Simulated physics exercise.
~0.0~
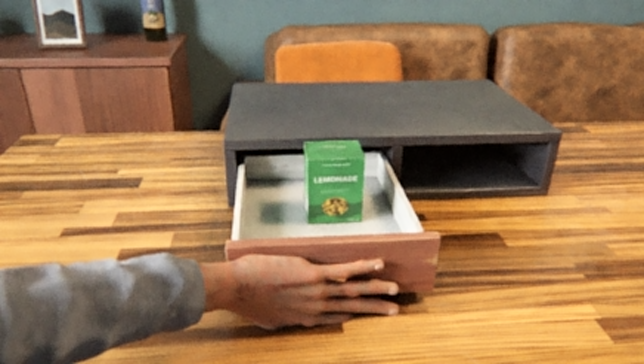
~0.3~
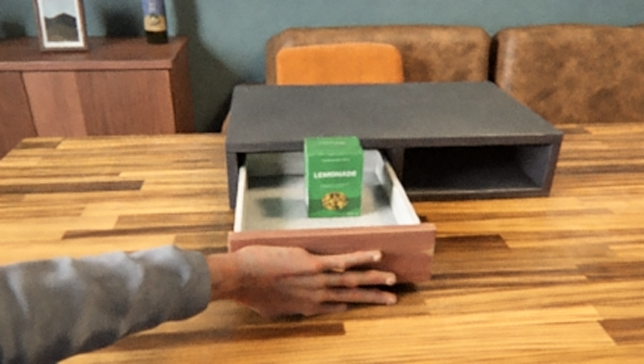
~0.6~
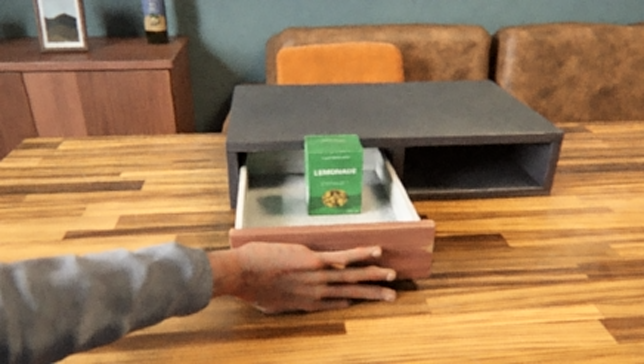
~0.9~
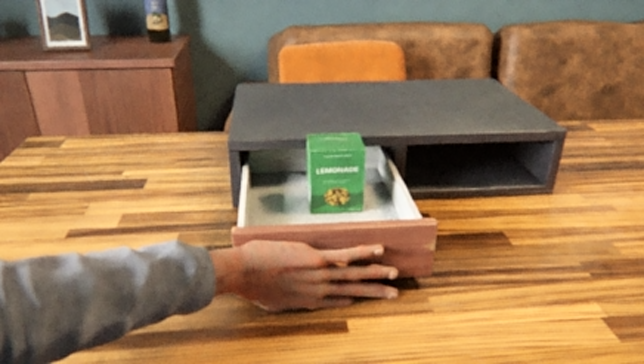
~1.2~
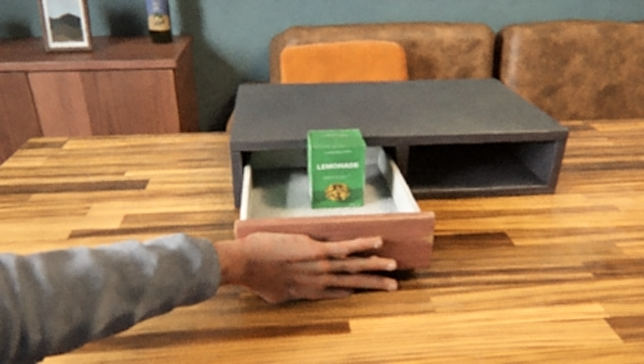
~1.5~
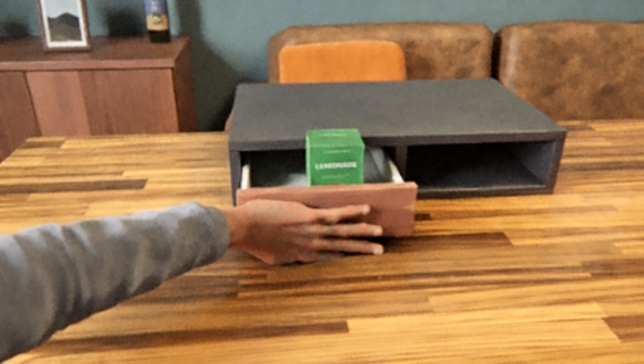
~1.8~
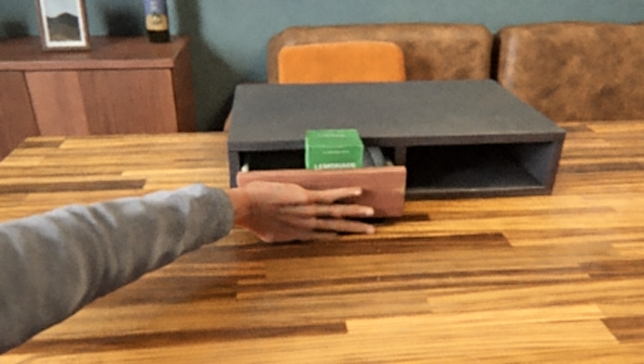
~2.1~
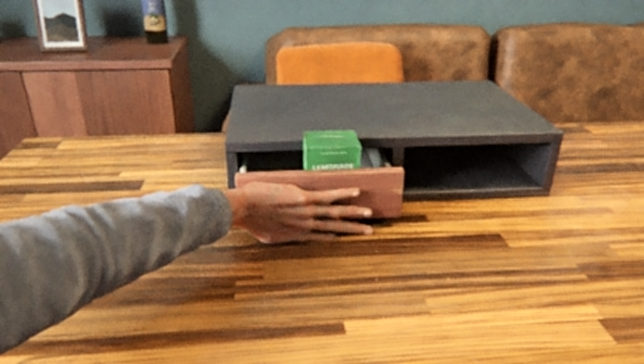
The clip shows a hand pushing an open drawer holding an upright green lemonade carton back toward a dark chest on a wooden table. The drawer slides partway in, then stops and remains ajar, with the hand still against its front.
